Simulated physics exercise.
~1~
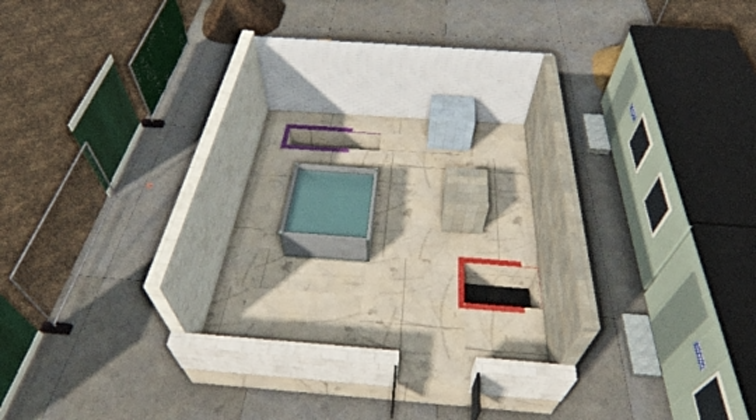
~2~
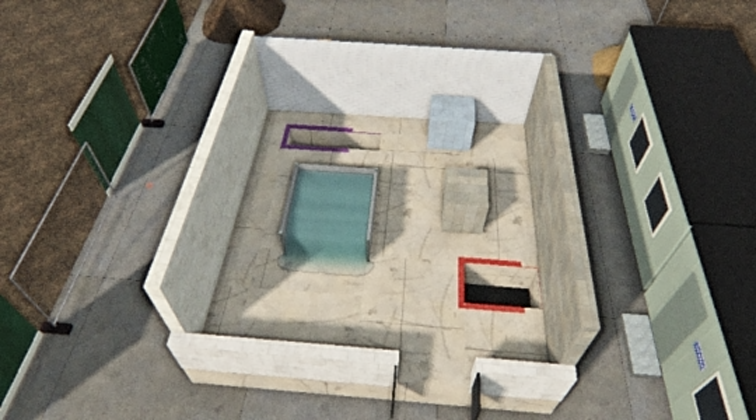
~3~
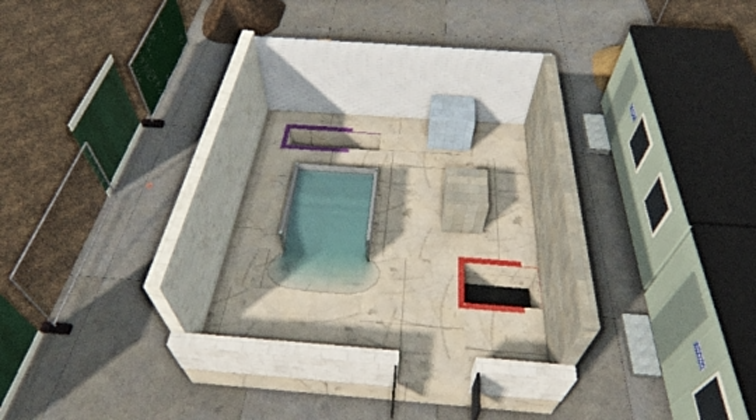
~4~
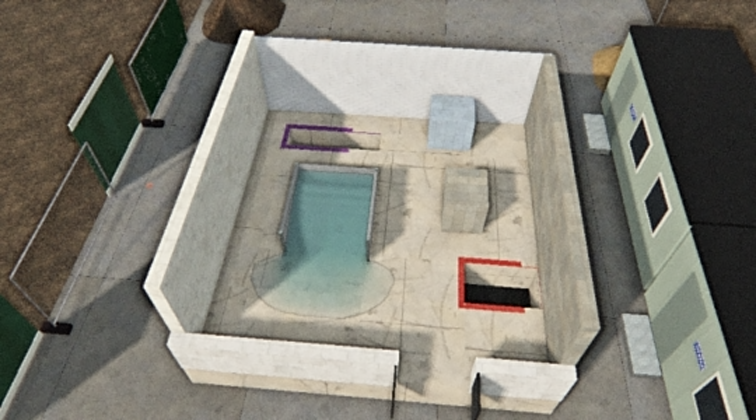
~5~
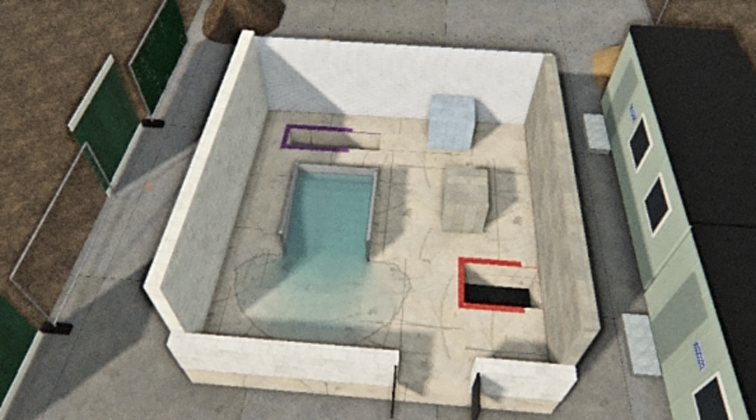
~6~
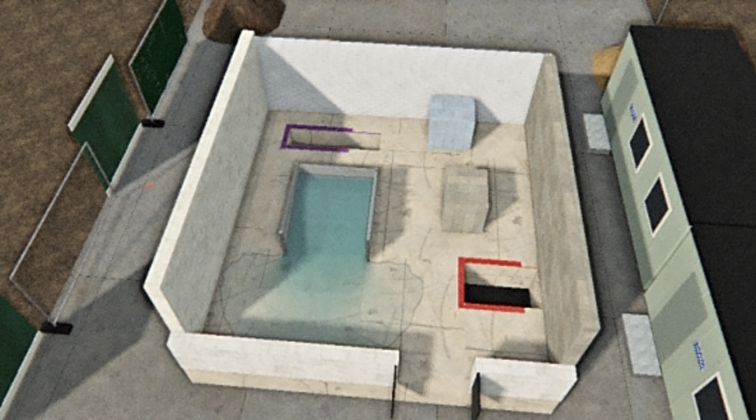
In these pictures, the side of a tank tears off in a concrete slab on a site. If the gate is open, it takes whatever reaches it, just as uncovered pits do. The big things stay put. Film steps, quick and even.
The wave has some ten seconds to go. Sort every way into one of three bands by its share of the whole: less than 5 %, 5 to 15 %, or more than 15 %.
Bands: The gate - 5 to 15 %; the purple pit - more than 15 %; the red pit - more than 15 %.
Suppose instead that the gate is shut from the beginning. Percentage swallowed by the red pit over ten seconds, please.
Red pit, per cent: 30.
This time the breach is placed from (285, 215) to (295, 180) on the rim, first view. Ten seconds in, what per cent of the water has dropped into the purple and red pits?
Near enough: Purple 30 percent, red 10 percent.
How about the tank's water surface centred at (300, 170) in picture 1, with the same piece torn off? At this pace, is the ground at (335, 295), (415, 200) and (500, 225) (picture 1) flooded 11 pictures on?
Spot 1 wetted, spot 2 unwetted, spot 3 unwetted.
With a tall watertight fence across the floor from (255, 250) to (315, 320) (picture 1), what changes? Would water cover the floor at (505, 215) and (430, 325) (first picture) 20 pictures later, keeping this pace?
Spared, then swamped.
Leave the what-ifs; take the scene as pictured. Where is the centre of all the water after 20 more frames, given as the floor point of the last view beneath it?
Close to (321, 290), I reckon.
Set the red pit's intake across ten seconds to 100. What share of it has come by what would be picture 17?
Estimated share: About 0 %.
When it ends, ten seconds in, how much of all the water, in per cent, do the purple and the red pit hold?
In turn 18 and 22 per cent.
A moment on, water covers 25 % of the floor; the gate 0 %, the purple pit 0 %, the red pit 0 %.
Next, water covers 30 % of the floor; the gate 2 %, the purple pit 0 %, the red pit 0 %.
Then, water covers 45 % of the floor; the gate 6 %, the purple pit 0 %, the red pit 3 %.
Later, water covers 60 % of the floor; the gate 8 %, the purple pit 8 %, the red pit 14 %.
In the end, water covers 70 % of the floor; the gate 11 %, the purple pit 18 %, the red pit 22 %.
